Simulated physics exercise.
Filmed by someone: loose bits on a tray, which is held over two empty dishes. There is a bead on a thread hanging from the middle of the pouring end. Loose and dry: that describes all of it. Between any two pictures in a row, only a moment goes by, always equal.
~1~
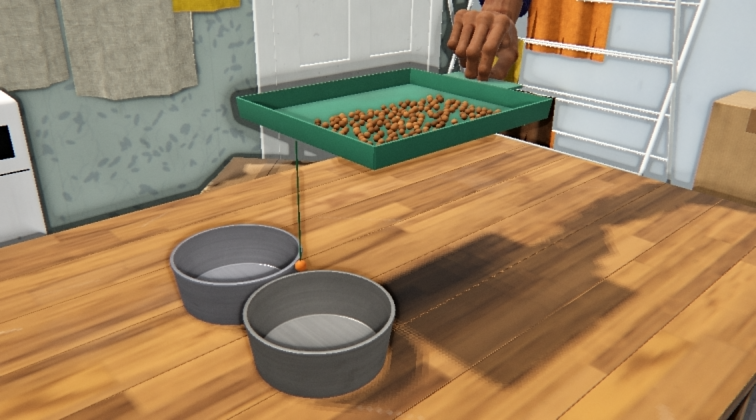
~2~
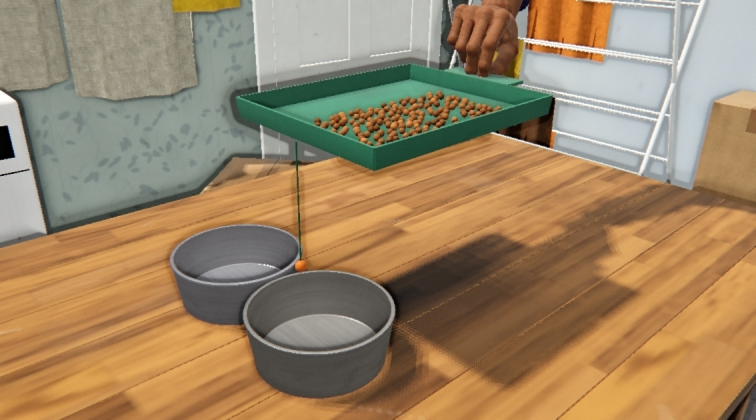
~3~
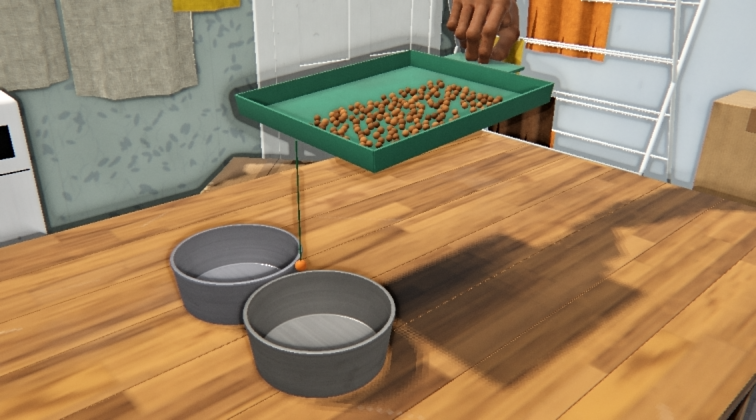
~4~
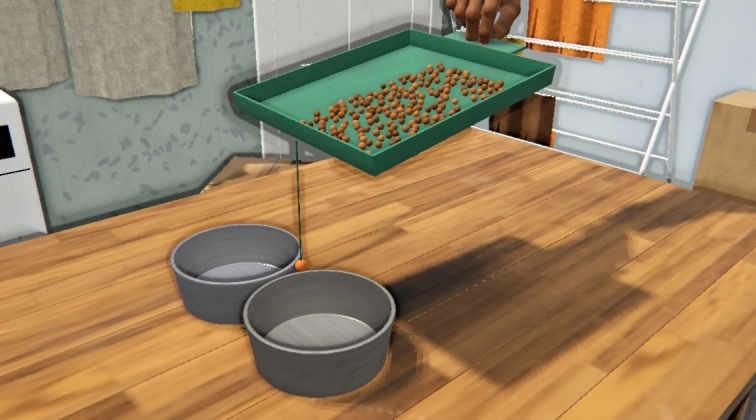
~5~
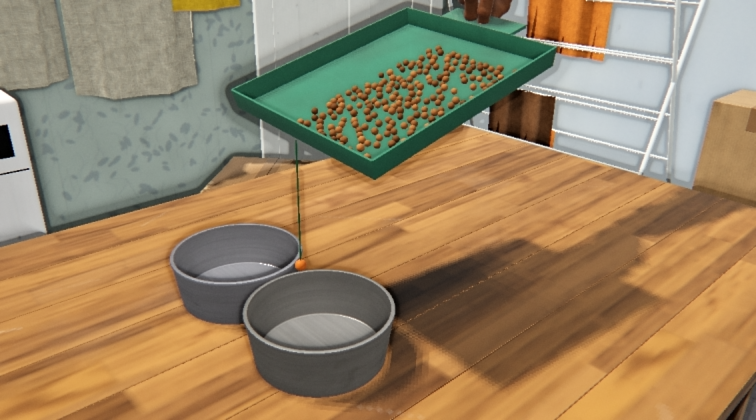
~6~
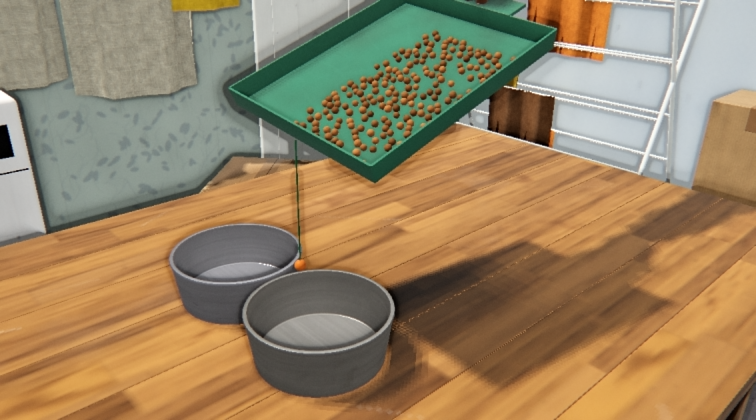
A green tray of small brown balls, held by a hand above two empty grey bowls on a wooden table, slowly tilted toward its near corner as its back edge rose and the balls shifted slightly.
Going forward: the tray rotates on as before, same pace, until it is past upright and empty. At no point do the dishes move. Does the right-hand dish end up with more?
Honestly the dish that comes off better is the right one.
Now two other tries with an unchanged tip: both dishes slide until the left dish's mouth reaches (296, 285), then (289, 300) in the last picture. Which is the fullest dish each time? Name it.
Well, the first try goes to the rightward dish and the second to the leftward dish.
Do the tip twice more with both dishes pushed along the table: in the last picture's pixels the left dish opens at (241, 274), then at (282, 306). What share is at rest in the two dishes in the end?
About 100 % and 60 %.
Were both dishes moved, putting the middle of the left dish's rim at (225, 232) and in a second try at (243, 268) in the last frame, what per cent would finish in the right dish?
I'd expect some 10 percent, and then some 100 percent.
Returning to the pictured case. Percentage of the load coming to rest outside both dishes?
That works out to something like 10 per cent.
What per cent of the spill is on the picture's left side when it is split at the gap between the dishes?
Close to 40 %.
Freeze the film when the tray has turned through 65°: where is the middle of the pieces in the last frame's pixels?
In the last view, the load is centred close to (359, 152).
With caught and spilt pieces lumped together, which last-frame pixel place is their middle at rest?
Once nothing moves, the middle sits near (327, 363).
Soon, tray tipped steeply; nearly all on the tray; a small part in the air.
A while on, tray tipped past a quarter turn; most on the tray; a small part in the right dish; a small part outside both; a small part in the air.
Towards the end, tray tipped past a quarter turn; most in the right dish; a small part outside both.
Finally, tray tipped past a quarter turn; most in the right dish; none in the left dish; a small part outside both.
